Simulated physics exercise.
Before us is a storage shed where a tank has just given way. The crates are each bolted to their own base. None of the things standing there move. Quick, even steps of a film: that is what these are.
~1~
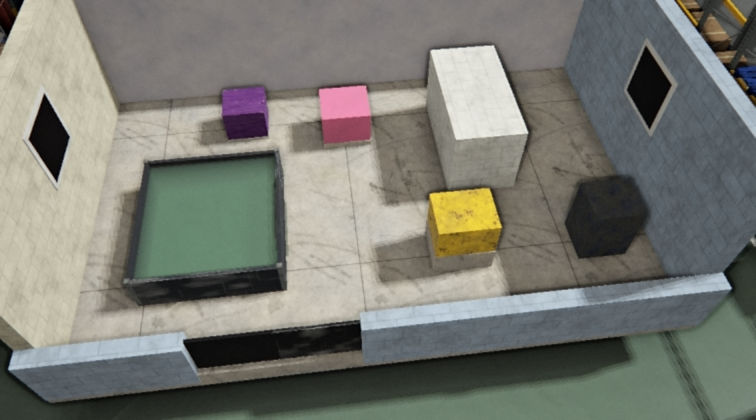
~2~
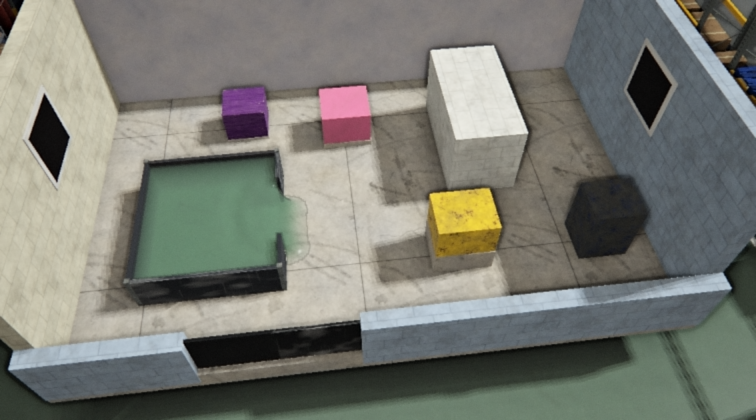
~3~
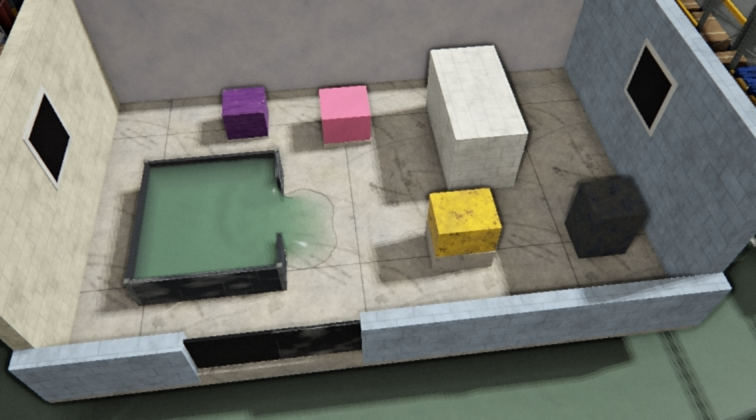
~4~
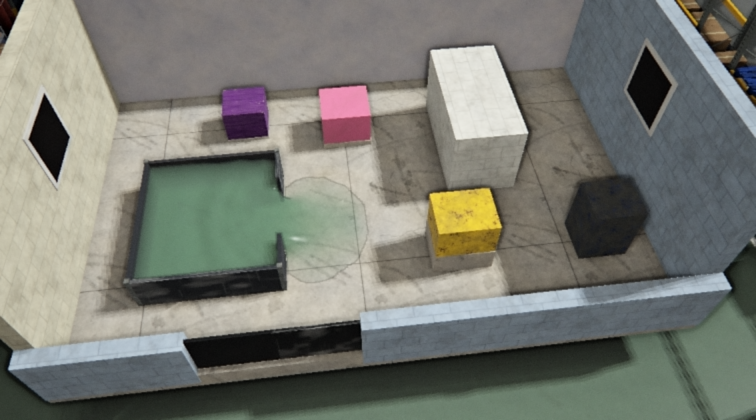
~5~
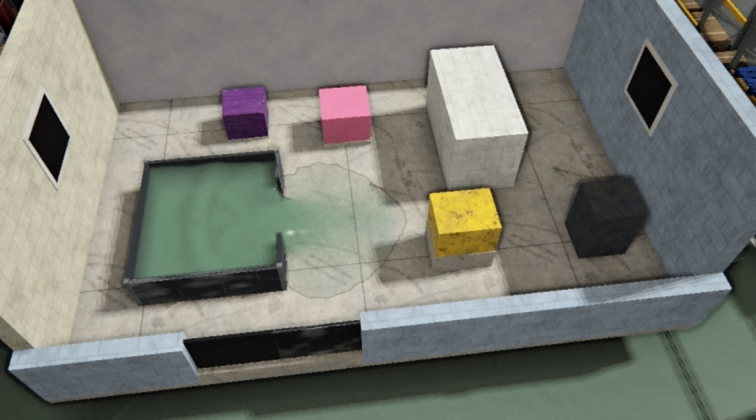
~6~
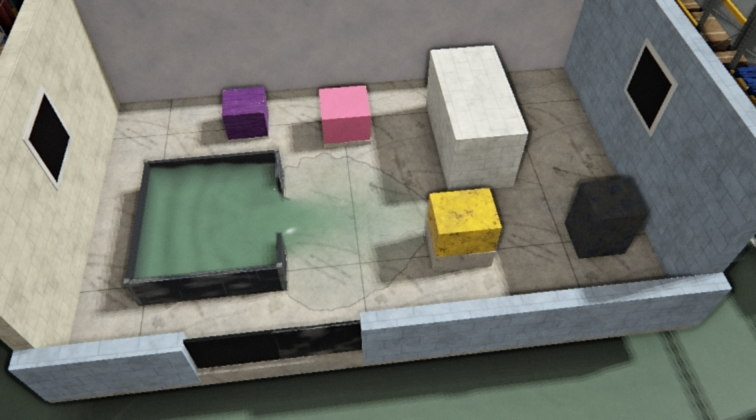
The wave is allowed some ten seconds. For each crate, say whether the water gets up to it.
In order: The yellow crate is missed by the water; the purple crate is reached by the water; the pink crate is missed by the water.
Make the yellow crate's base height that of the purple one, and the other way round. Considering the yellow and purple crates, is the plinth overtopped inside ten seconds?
With the swap, yellow is flooded while purple avoids the flood.
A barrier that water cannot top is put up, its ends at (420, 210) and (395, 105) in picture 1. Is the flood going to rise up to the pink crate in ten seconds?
Pink is reached.
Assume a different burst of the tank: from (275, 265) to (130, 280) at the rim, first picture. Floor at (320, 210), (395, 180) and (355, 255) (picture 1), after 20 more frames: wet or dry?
Those three places would be still unsoaked, soaking and soaking, in that order.
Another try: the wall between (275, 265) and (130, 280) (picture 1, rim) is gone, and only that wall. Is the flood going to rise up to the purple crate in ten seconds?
The purple one is reached.
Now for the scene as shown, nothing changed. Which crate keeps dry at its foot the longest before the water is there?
The one in purple, as I see it.
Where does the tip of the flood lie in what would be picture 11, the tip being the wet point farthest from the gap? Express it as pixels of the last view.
My guess would be about (557, 208).
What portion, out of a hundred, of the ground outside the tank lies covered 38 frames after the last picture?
Close to 80 in a hundred, I think.
A moment on, water covers 25 % of the floor; the yellow crate water round its plinth, the purple crate not reached, the pink crate water round its plinth.
Next, water covers 35 % of the floor; the yellow crate water round its plinth, the purple crate not reached, the pink crate water round its plinth.
Then, water covers 55 % of the floor; the yellow crate water round its plinth, the purple crate not reached, the pink crate water round its plinth.
Later, water covers 80 % of the floor; the yellow crate water round its plinth, the purple crate water round its plinth, the pink crate water round its plinth.
In the end, water covers 95 % of the floor; the yellow crate stayed above the water, the purple crate was topped, the pink crate stayed above the water.
